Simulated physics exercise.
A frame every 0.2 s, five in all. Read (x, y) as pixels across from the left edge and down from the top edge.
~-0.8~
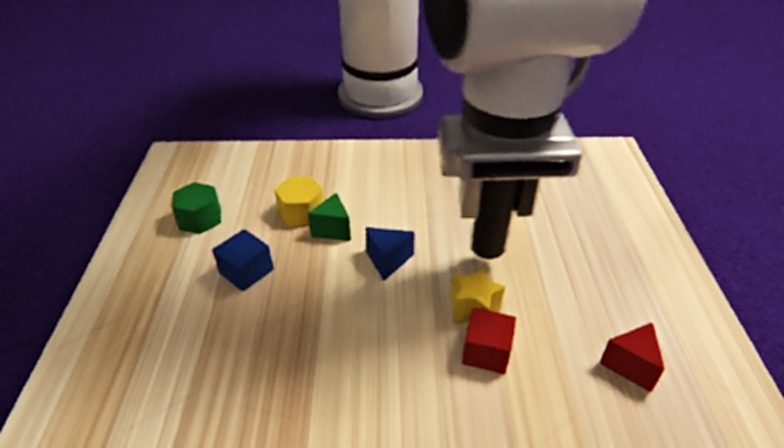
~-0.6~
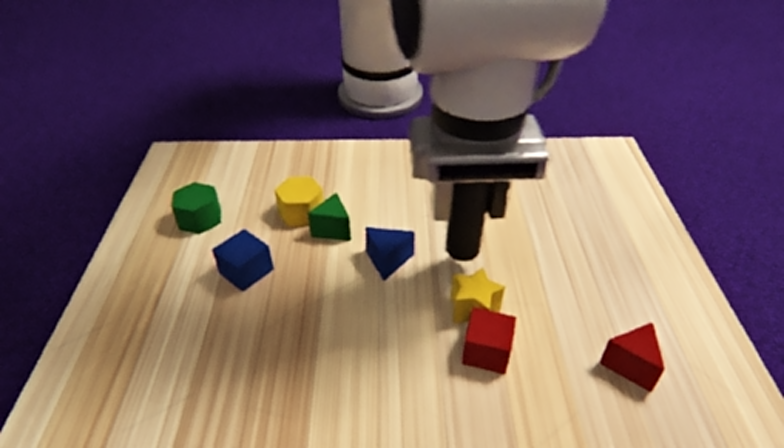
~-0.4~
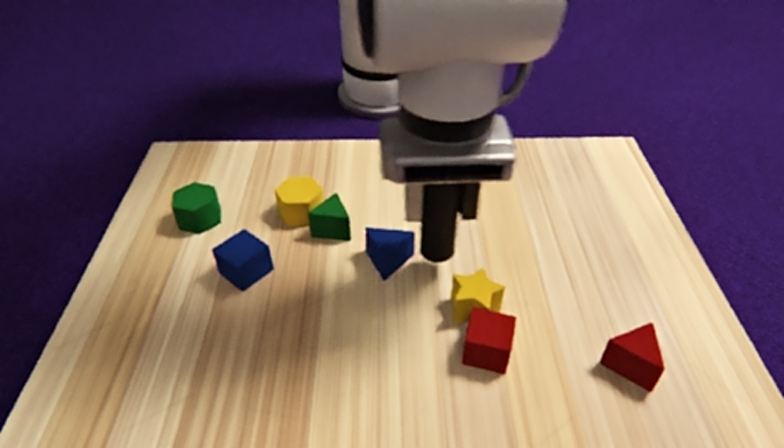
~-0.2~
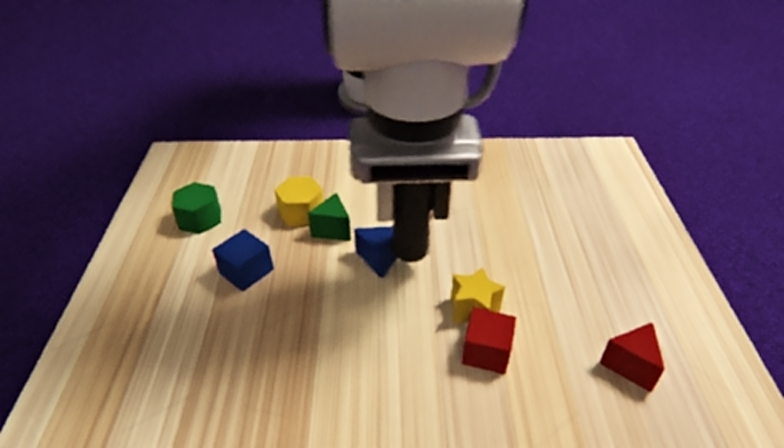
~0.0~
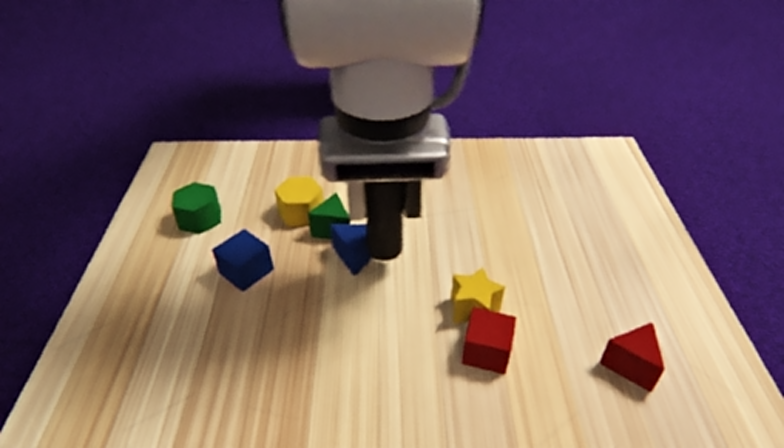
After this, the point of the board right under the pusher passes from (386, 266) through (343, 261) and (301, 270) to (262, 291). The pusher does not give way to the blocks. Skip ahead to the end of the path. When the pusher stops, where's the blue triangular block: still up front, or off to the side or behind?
As far as I can tell, the blue triangular block has dropped away to the side or behind.
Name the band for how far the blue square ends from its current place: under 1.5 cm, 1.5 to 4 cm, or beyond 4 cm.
Under 1.5 cm.
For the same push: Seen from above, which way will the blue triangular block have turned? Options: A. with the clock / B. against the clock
A - with the clock.
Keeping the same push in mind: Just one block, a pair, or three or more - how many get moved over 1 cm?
That makes 1 block.
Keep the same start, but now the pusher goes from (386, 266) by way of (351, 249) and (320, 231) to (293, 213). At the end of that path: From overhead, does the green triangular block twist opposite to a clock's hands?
The answer is no.
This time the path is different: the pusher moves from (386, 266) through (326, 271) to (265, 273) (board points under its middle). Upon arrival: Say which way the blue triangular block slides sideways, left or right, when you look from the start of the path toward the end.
Answer: Right.
The first path, step by step. One third of the way, pusher at (341, 244); blue triangular block at (312, 227).
Two thirds of the way, pusher at (298, 254); blue triangular block at (290, 224), turned 20° clockwise.
At the end, pusher at (258, 274); blue square at (234, 246); green triangular block still; blue triangular block at (290, 224), turned 20° clockwise.
